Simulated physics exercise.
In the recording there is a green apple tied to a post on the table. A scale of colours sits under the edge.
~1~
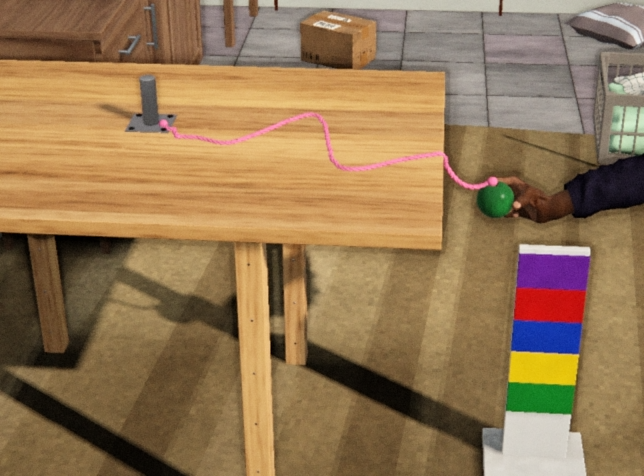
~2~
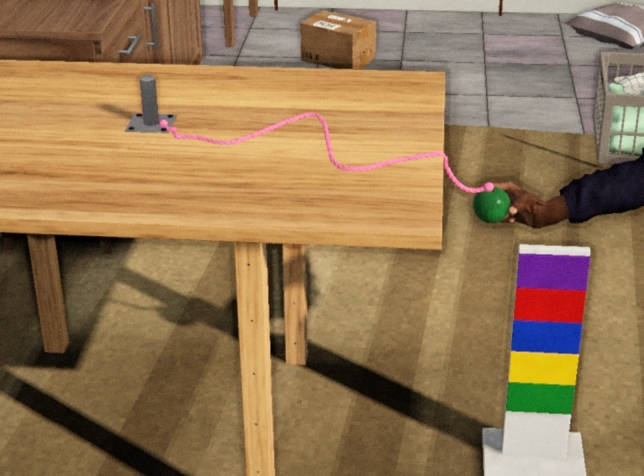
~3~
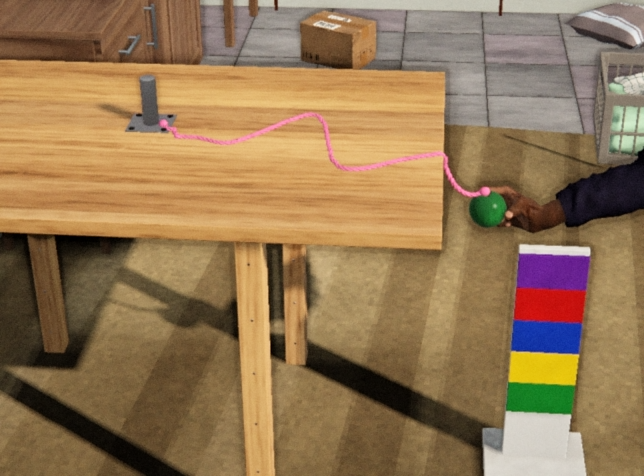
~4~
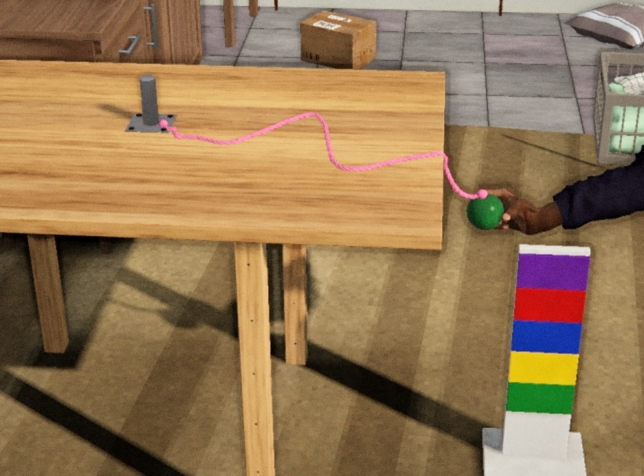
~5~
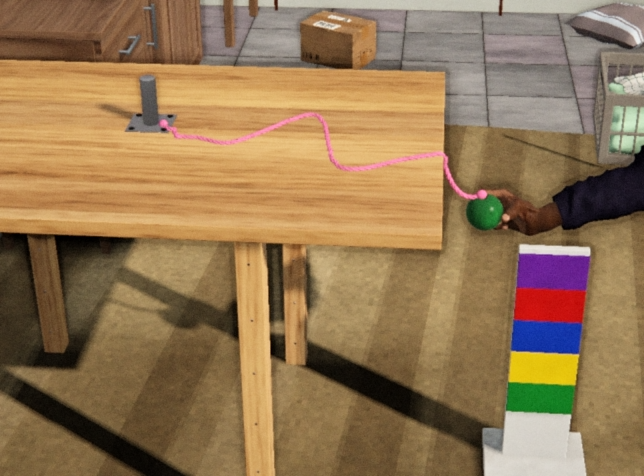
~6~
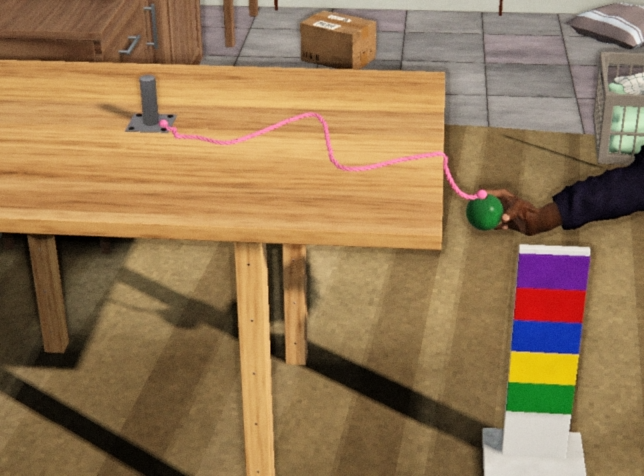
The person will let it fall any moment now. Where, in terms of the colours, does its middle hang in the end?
The yellow one.
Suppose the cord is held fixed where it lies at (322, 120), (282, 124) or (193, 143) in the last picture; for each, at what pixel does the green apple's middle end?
Roughly (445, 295), (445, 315) and (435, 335), in that order.
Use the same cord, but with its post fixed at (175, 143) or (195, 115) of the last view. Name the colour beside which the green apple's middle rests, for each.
Taking them in turn: Green; green.
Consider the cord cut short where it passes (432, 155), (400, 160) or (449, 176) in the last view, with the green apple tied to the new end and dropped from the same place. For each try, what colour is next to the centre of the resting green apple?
One at a time, the answers are: Red; purple; blue.
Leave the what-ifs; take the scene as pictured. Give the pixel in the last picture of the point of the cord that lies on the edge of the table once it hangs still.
It's the bit near (329, 146).
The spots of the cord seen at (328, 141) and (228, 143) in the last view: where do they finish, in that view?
End positions: About (431, 145) and about (257, 131).
Soon after, apple near (440, 334); level with blue.
After that, apple near (436, 353); level with yellow.
In the end, apple near (430, 355); level with yellow. Its middle rests at the yellow band.
